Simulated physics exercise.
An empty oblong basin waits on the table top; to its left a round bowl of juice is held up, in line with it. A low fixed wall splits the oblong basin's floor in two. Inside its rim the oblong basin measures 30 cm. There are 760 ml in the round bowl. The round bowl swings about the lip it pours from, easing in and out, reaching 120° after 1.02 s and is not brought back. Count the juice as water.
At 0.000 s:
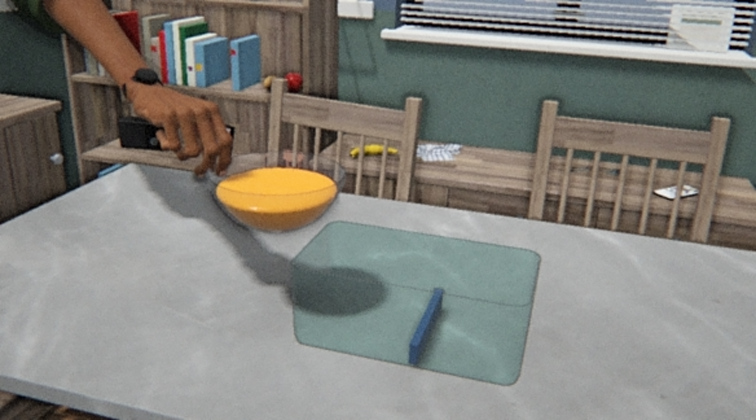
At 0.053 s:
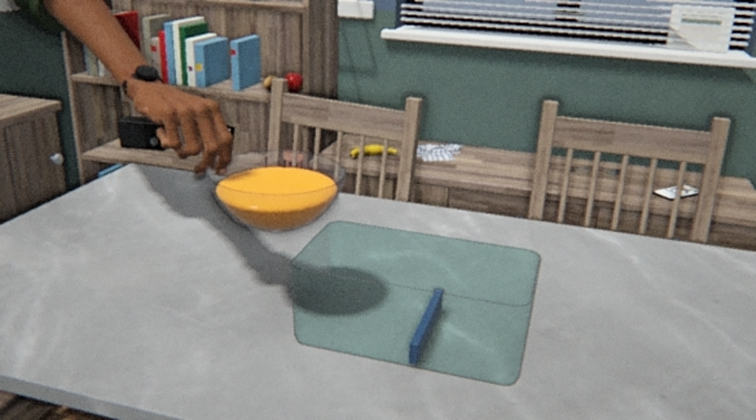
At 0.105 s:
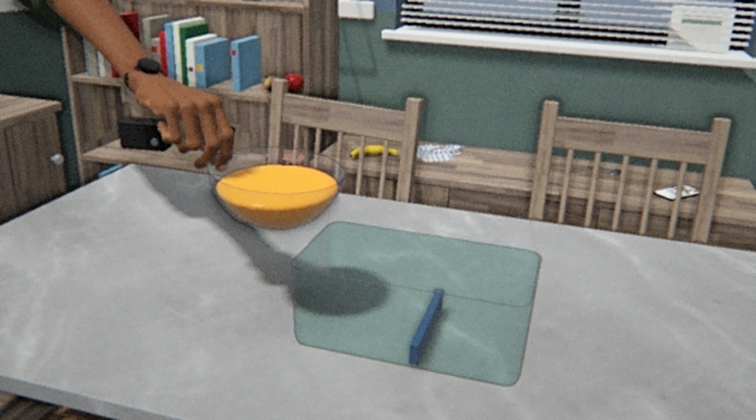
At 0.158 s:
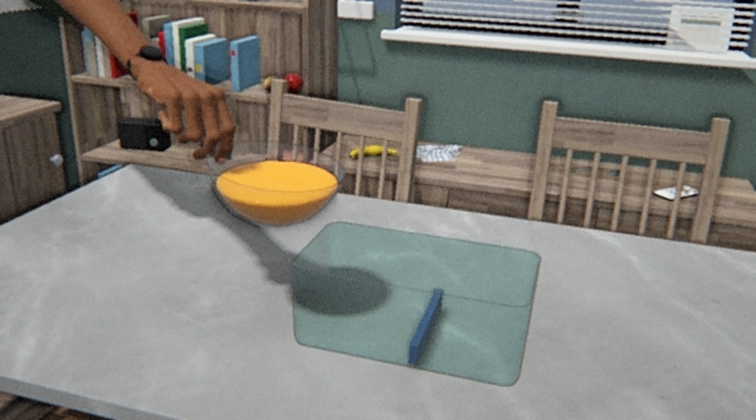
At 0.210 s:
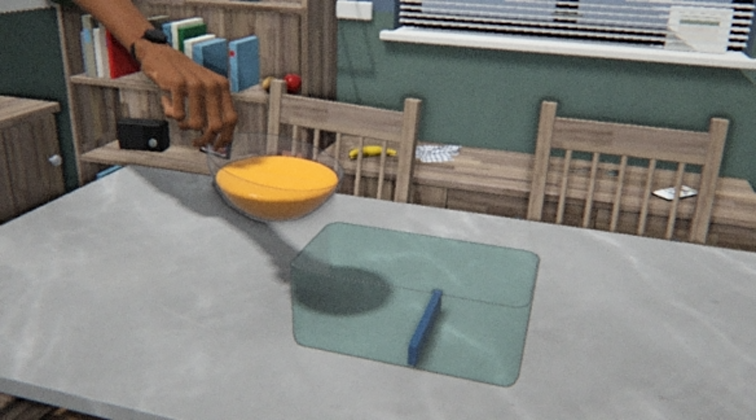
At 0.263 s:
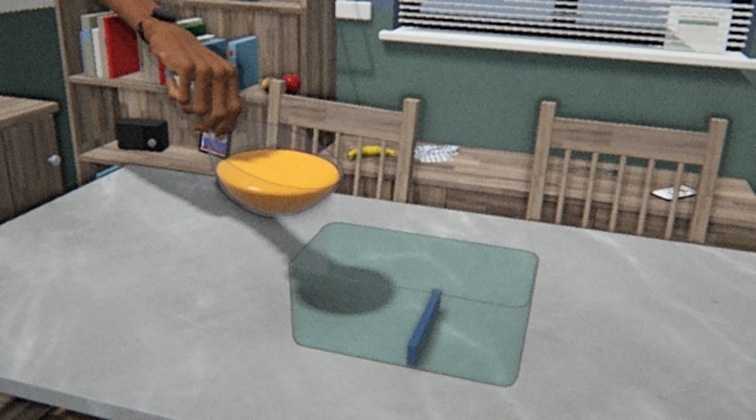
A round bowl of orange juice held by a hand tilts slightly toward an empty basin.
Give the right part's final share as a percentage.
Roughly 36 per cent is past the wall.
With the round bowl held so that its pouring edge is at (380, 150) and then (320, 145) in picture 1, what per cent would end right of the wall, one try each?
In turn about 70 and 20 per cent.
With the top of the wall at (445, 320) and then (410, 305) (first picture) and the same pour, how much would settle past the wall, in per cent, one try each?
First 20, then 65 per cent.
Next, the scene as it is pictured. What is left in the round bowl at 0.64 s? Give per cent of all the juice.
About 26 per cent.
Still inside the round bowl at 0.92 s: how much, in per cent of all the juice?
Some 0 per cent.
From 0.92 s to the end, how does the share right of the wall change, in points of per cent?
It goes up by about 4.
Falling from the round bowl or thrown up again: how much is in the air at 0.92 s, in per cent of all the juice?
Near 2 in a hundred.
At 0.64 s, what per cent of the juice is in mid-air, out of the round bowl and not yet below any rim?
About 50 per cent.
Then, 0.64 s in, the tilt is 83° and 27 per cent is still to pour, 23 is left of the wall and 0 right of it.
Then, 0.92 s in, the tilt is 117° and 0 per cent is still to pour, 66 is left of the wall and 32 right of it.
Then, 1.21 s in, the tilt is 120° and 0 per cent is still to pour, 68 is left of the wall and 30 right of it.
Then, 1.52 s in, the tilt is 120° and 0 per cent is still to pour, 62 is left of the wall and 36 right of it.
Finally, 62 per cent lies left of the wall, 36 right of it and 1 outside.
